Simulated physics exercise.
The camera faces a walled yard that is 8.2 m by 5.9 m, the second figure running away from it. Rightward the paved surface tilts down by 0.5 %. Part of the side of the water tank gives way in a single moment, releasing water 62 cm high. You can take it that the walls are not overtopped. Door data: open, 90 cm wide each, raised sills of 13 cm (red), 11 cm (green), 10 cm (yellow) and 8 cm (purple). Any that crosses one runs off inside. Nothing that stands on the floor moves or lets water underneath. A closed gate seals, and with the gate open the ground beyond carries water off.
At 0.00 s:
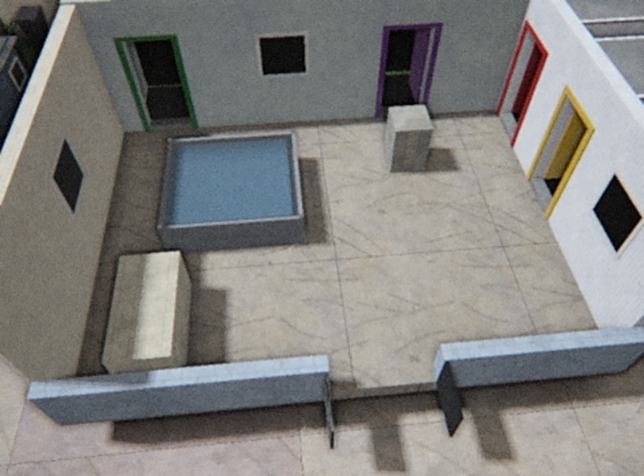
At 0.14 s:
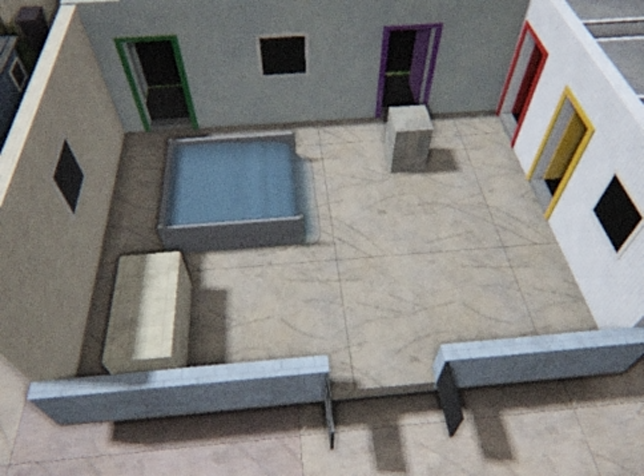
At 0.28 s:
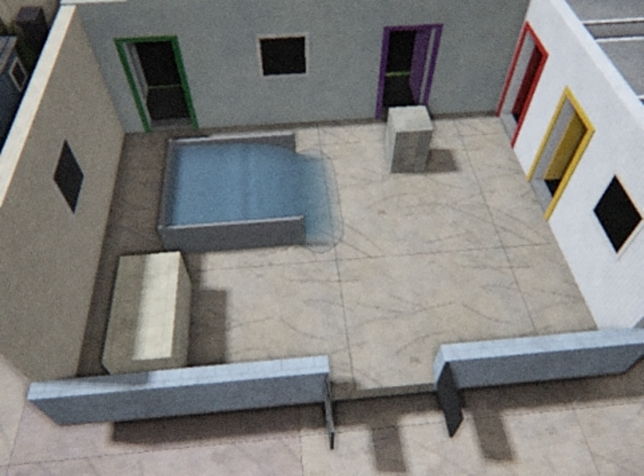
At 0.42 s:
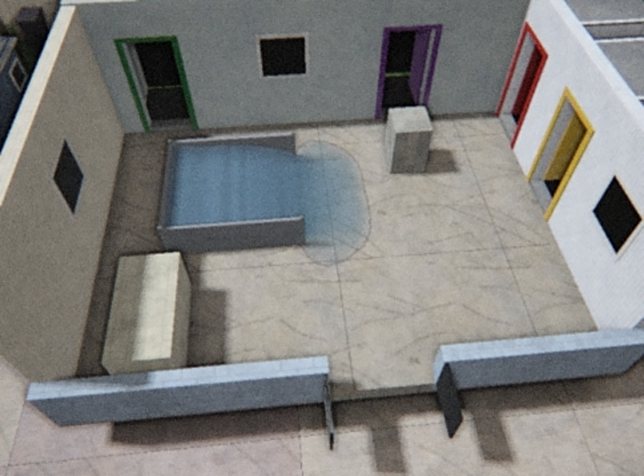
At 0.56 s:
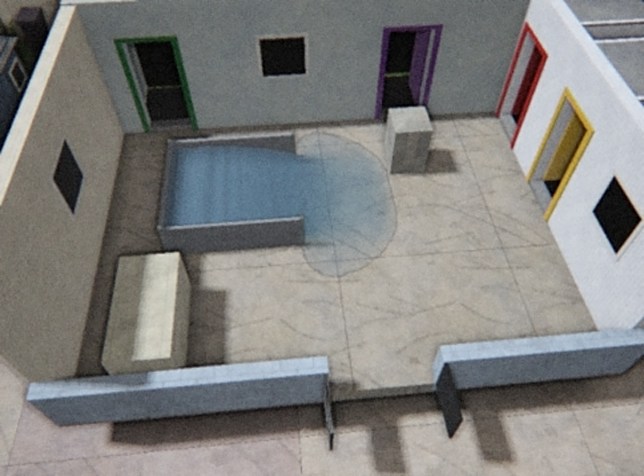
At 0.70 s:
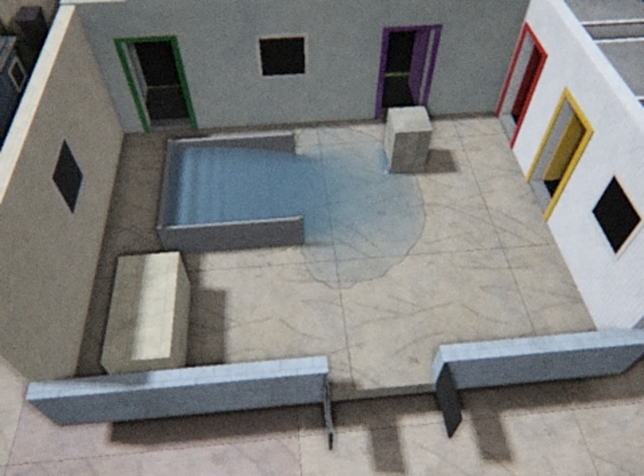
Water pours from the tank's open right side and spreads across the paved yard floor.
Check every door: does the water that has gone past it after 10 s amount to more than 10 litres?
Red door: Beyond the limit; green door: Short of the limit; yellow door: Beyond the limit; purple door: Beyond the limit.
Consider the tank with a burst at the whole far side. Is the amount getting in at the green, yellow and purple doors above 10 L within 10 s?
Compared with the limit, green is higher, yellow is lower and purple is lower.
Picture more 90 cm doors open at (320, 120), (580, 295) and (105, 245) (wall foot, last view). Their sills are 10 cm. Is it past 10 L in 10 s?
Door 1: Lower; door 2: Higher; door 3: Lower.
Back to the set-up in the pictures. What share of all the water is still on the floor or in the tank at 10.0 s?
Near 84 in a hundred is still there.
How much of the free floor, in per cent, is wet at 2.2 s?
Close to 50 in a hundred.
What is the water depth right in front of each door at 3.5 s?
Depths in centimetres - red: 22, green: 0, yellow: 23, purple: 13.
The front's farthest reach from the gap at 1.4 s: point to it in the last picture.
I'd put it close to (540, 212).
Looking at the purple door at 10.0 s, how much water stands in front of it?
Depth: Approx. 9.0 cm.
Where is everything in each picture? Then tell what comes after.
In the first frame, the water tank at (232, 179) is whole and still, 62 cm deep.
In the second frame, water pours out at (297, 191) and has run 1.2 m, to a hidden place; typically 9 cm deep outside, 62 cm at the water tank's back.
In the third frame, the front is at (311, 152), 1.3 m from the gap at (297, 193); 1.5 m2 of floor is under water; 62 cm left at the back of the water tank.
In the fourth frame, the front is at (327, 146), 1.6 m from the gap at (297, 194); 3.1 m2 of floor is under water; 62 cm left at the back of the water tank.
In the fifth frame, the front is at (352, 144), 1.9 m from the gap at (296, 194); 4.8 m2 of floor is under water; 61 cm left at the back of the water tank.
In the sixth frame, water pours out at (296, 194) and has run 2.4 m, to (421, 218); typically 7 cm deep outside, 55 cm at the water tank's back.
After 1.4 s water covers 35 % of the floor and is deepest (36 cm) near (386, 168); red door not reached, green door not reached, yellow door 9 cm at the sill, 0 L in, purple door 8 cm at the sill, 0 L in.
After 2.2 s water covers 50 % of the floor and is deepest (33 cm) near (377, 168); red door 4 cm at the sill, 0 L in, green door not reached, yellow door 24 cm at the sill, 67 L in, purple door 17 cm at the sill, 29 L in.
After 3.5 s water covers 55 % of the floor and is deepest (35 cm) near (606, 352); red door 22 cm at the sill, 13 L in, green door not reached, yellow door 23 cm at the sill, 197 L in, purple door 13 cm at the sill, 78 L in.
After 6.0 s water covers 75 % of the floor and is deepest (18 cm) near (461, 233); red door 13 cm at the sill, 37 L in, green door 2 cm at the sill, 0 L in, yellow door 11 cm at the sill, 262 L in, purple door 8 cm at the sill, 97 L in.
After 10.0 s water covers 95 % of the floor and is deepest (10 cm) near (538, 358); red door 9 cm at the sill, 38 L in, green door 4 cm at the sill, 0 L in, yellow door 7 cm at the sill, 266 L in, purple door 9 cm at the sill, 99 L in.
